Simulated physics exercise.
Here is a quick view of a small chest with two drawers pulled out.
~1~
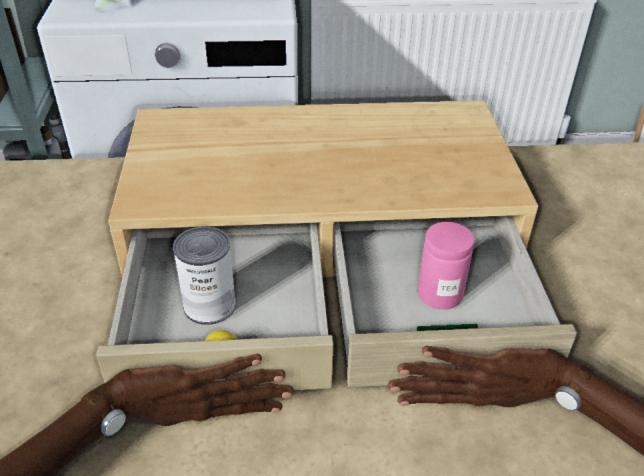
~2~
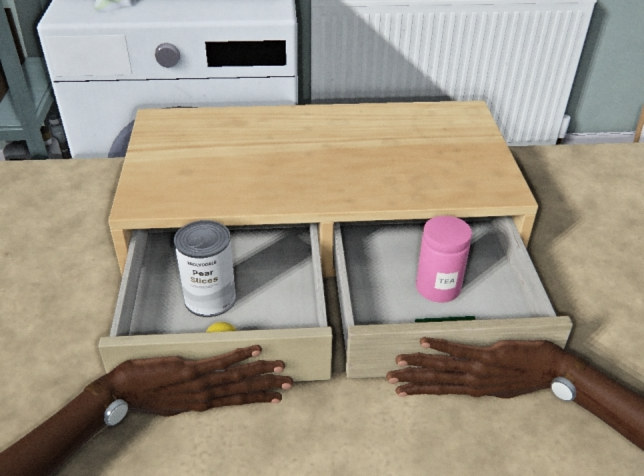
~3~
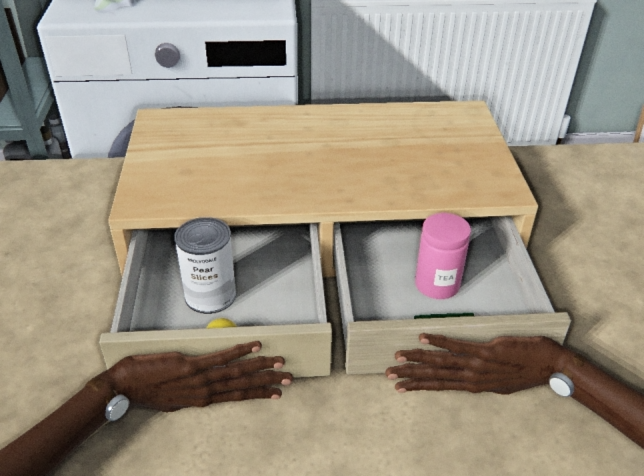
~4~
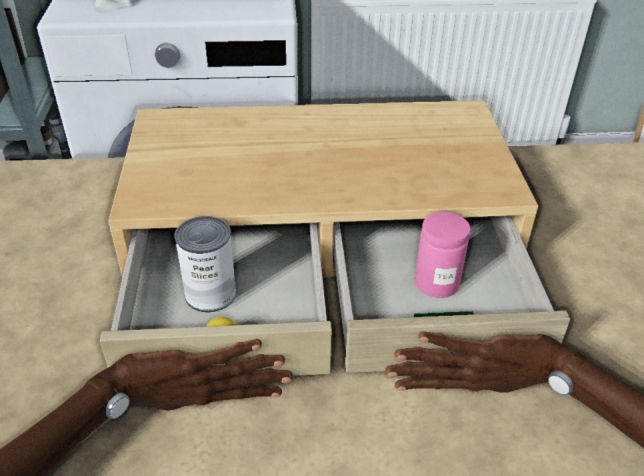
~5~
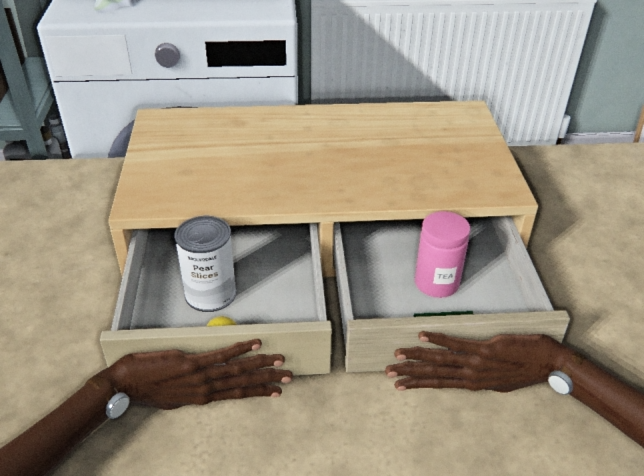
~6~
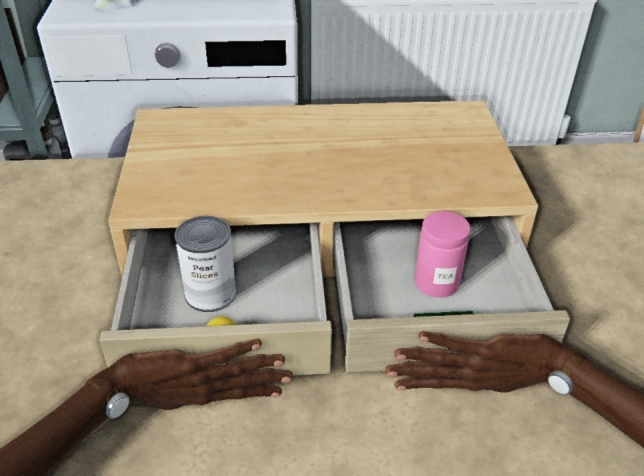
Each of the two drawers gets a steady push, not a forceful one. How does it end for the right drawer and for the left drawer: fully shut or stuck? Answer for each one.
Right drawer - stuck; left drawer - stuck.
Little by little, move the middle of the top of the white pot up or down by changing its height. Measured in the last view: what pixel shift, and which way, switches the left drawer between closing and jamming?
Shift: 20 px, direction down.
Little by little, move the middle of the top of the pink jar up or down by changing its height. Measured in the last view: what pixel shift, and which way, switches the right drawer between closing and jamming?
About 4 pixels, downward.
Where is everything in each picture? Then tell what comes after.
The first picture shows right drawer (437, 281) wide open; left drawer (224, 290) wide open; pink jar (445, 266).
The second picture shows left drawer (224, 283) wide open; white pot (207, 269).
The third picture shows right drawer (434, 271) wide open.
The fourth picture shows left drawer (224, 278) wide open; chest (320, 185).
The fifth picture shows right drawer (434, 269) wide open.
The sixth picture shows right drawer (434, 269) wide open; left drawer (224, 278) wide open; pink jar (442, 255).
Then, 0.40 s later than the last frame, right drawer starting in; left drawer starting in.
When it is over, the right drawer stays ajar; the left drawer stays ajar.
